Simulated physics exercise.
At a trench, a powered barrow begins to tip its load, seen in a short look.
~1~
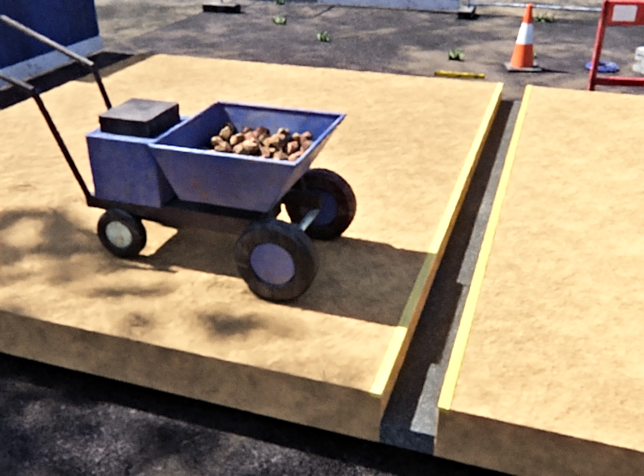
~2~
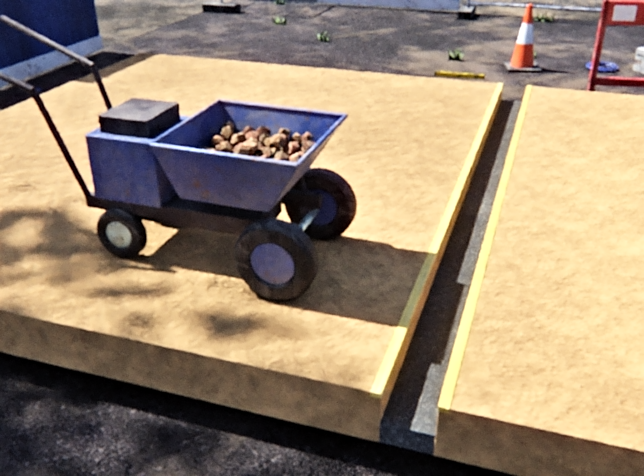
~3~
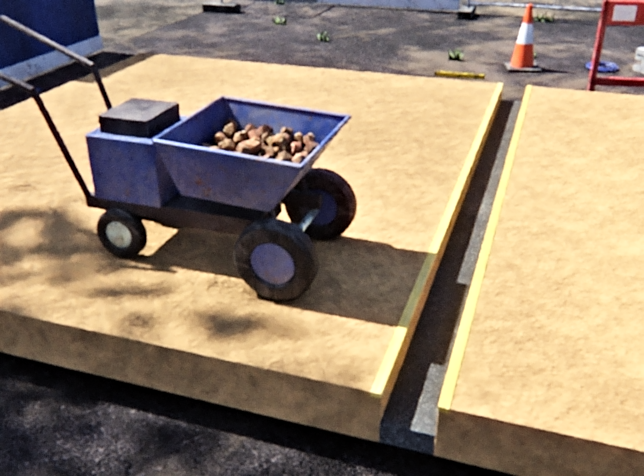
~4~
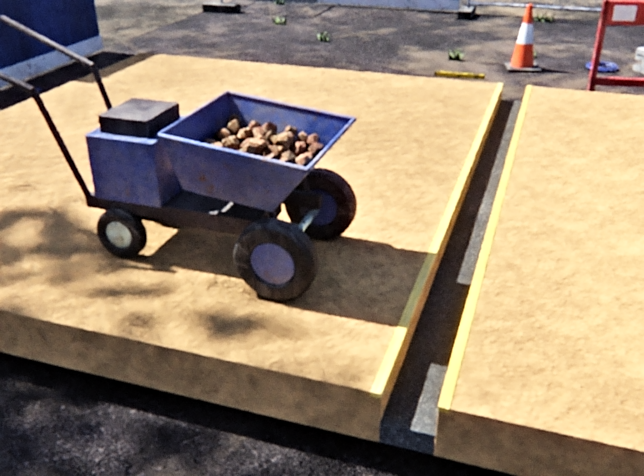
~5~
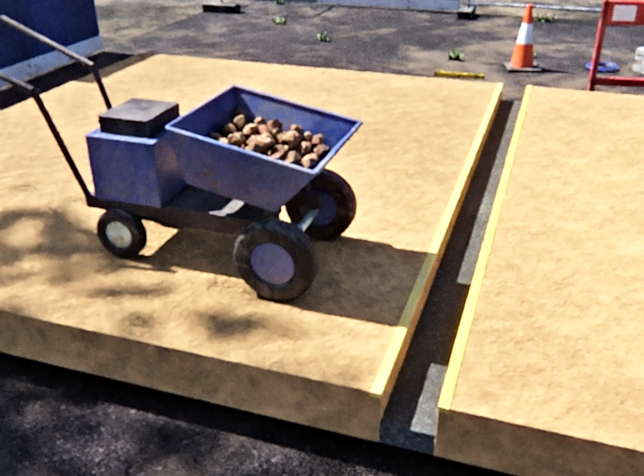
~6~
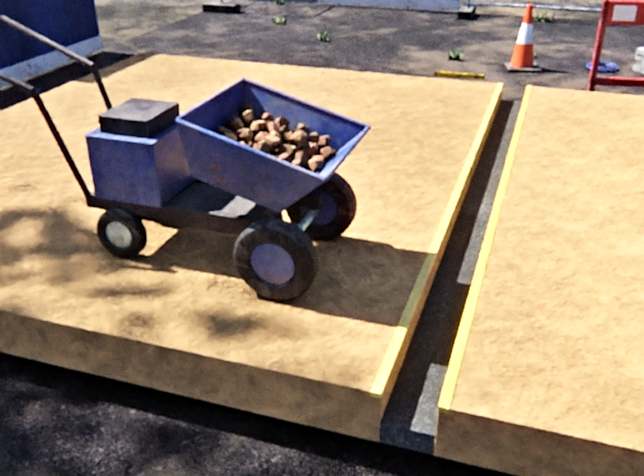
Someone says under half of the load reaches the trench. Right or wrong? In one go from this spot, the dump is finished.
Wrong, over half reaches it.
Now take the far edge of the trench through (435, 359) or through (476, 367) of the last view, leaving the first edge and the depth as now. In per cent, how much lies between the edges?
50 %, 90 %.
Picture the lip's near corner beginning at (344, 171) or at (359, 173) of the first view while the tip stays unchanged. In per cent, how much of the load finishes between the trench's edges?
About 50 percent at the first place and about 20 percent at the second.
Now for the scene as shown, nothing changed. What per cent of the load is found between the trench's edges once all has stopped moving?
About 80 in every hundred pieces.
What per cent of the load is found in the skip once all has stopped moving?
Some 0 in a hundred.
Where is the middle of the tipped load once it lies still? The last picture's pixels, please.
Last view, centre at rest - approx. (443, 294).
Soon, skip tipped steeply; all in the skip.
A while on, skip tipped right over; nearly all in the skip; a small part short of the trench; a stray few in or heaped over the trench; a stray few falling.
Towards the end, skip tipped right over; a small part in the skip; about a quarter short of the trench; about two thirds in or heaped over the trench; a small part beyond it.
Finally, skip tipped right over; a small part short of the trench; most in or heaped over the trench; a small part beyond it.
